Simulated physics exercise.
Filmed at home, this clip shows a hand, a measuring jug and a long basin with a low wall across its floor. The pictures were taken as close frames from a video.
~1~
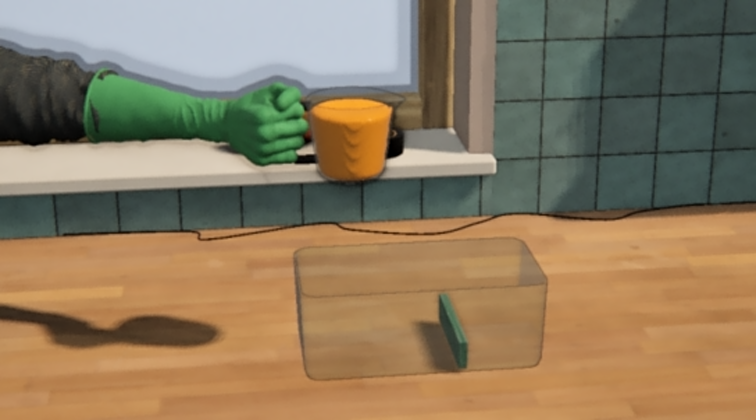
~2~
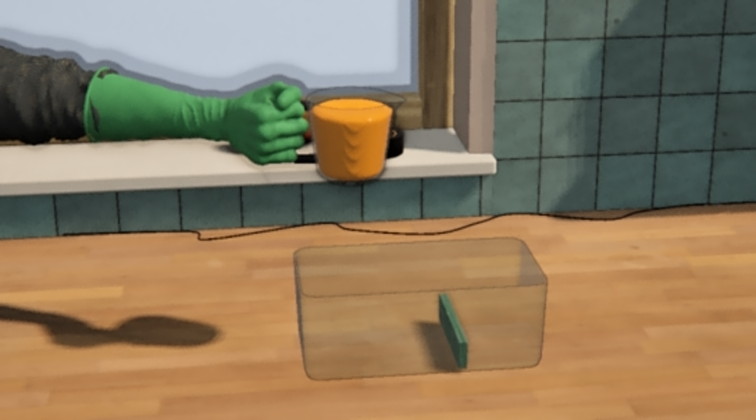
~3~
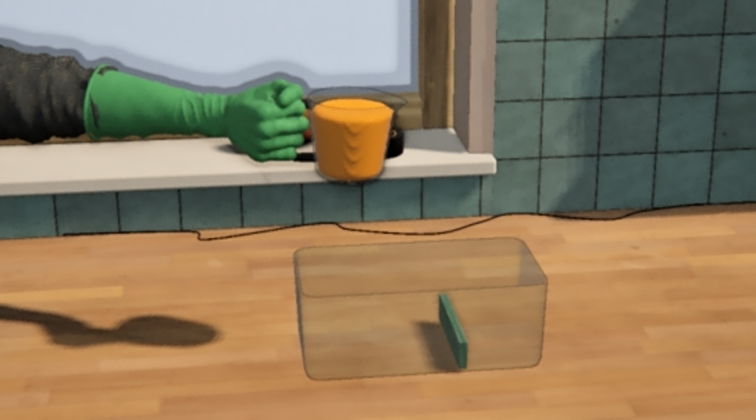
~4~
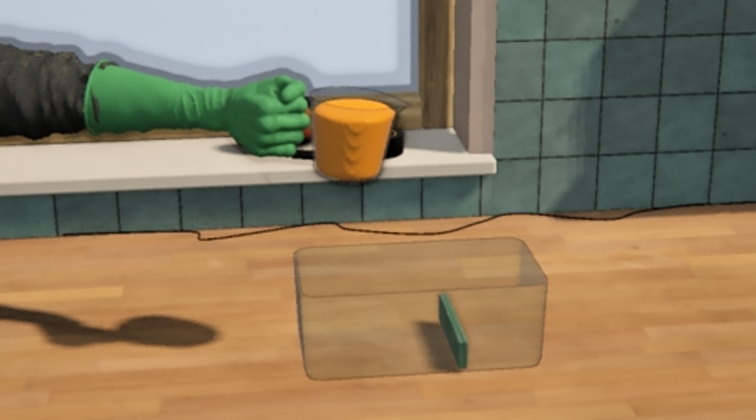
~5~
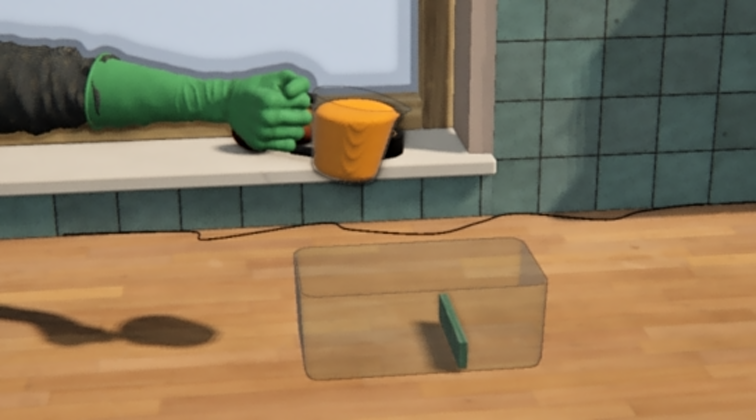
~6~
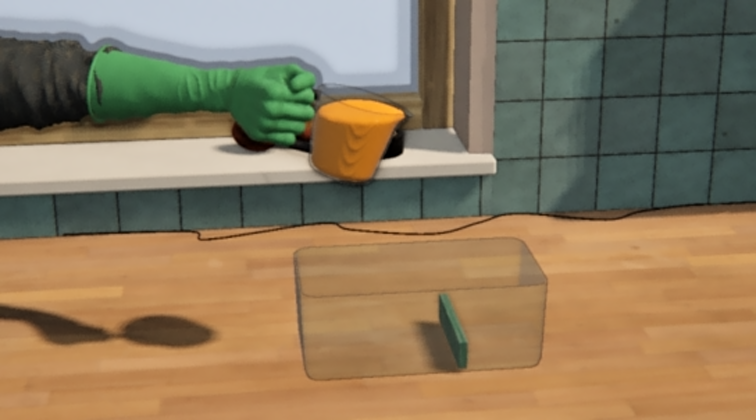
On a windowsill above a wooden counter holding a clear basin with a low green wall inside, a green-gloved hand stayed nearly still beside an orange jug, then gradually tilted it to the right.
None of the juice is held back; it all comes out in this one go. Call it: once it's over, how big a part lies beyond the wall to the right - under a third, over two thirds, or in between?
In between.
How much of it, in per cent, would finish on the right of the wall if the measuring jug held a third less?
I'd put it at some 30 %.
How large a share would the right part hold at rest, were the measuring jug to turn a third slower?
I'd say roughly 65 in every hundred ends up there.
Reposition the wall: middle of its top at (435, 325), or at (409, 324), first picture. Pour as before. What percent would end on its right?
Respectively 75 and 90 per cent, approximately.
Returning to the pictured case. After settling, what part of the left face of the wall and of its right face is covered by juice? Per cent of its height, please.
Some 20 per cent left and 50 right.
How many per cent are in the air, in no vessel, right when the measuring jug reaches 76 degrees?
Around 30 in a hundred.
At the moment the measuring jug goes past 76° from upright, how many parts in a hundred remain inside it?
Roughly 60 percent remains at that point.
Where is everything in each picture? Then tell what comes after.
Tilt 0°; pouring edge (406, 98); surface from (310, 110) to (392, 107); the long basin's rim runs from (297, 274) to (535, 261); the wall's top is at (453, 318), in the first frame.
Tilt 1°; pouring edge (407, 98); surface from (310, 109) to (392, 107), in the second frame.
Tilt 3°; pouring edge (408, 100); surface from (311, 109) to (392, 108), in the third frame.
Tilt 6°; pouring edge (410, 103); surface from (313, 110) to (394, 109), in the fourth frame.
Tilt 11°; pouring edge (412, 108); surface from (315, 110) to (398, 109), in the fifth frame.
Tilt 17°; pouring edge (414, 114); surface from (317, 112) to (404, 110), in the sixth frame.
A moment on, the measuring jug is tipped on its side and 59 per cent is still to pour, 1 is left of the wall and 11 right of it.
Next, the measuring jug is tipped right over and 7 per cent is still to pour, 23 is left of the wall and 54 right of it.
Then the measuring jug is tipped right over and 0 per cent is still to pour, 42 is left of the wall and 57 right of it.
Later the measuring jug is tipped right over and 0 per cent is still to pour, 41 is left of the wall and 57 right of it.
At rest 41 per cent lies left of the wall, 57 right of it and 2 outside.
